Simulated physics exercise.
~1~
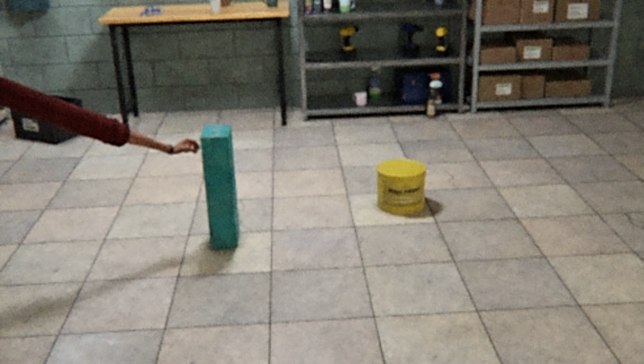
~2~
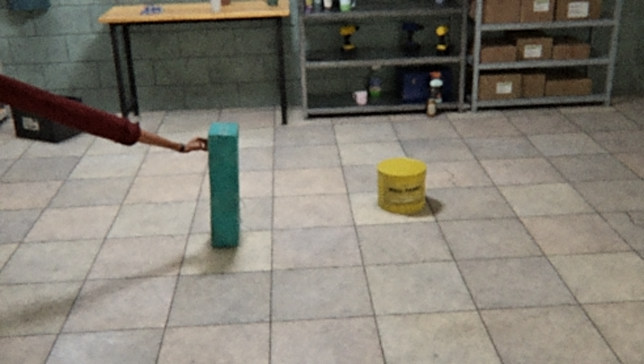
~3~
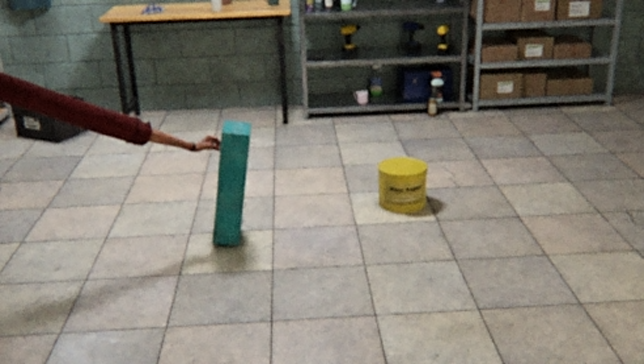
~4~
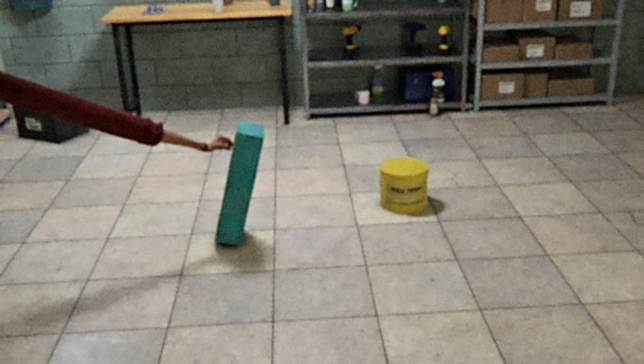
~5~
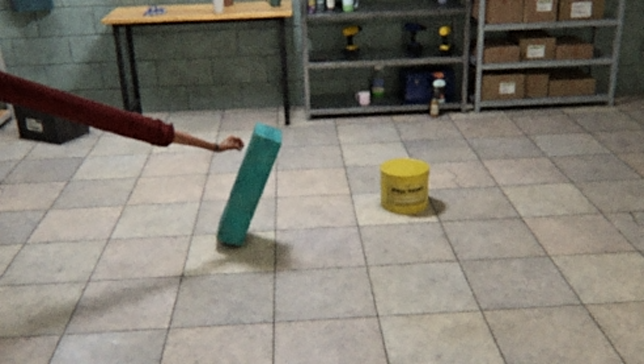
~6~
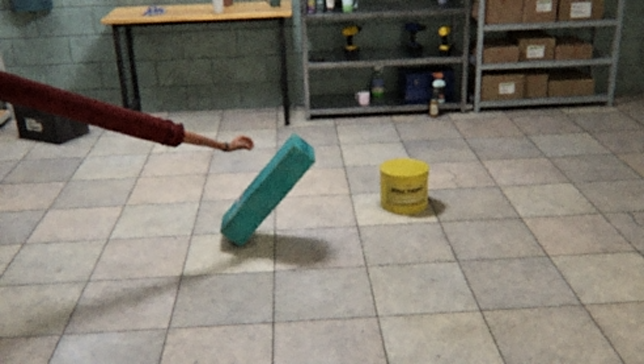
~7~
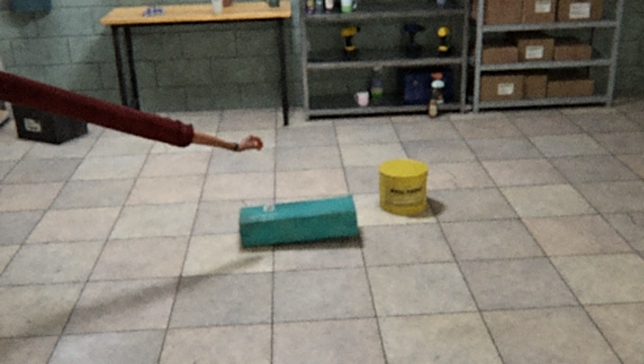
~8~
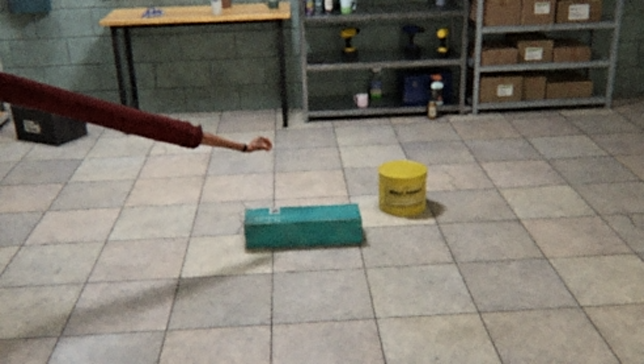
A tall turquoise box standing on a tiled floor is pushed near its top by an outstretched hand, leans steadily to the right, then topples and ends lying on its side, just short of a yellow pail that stays in place.
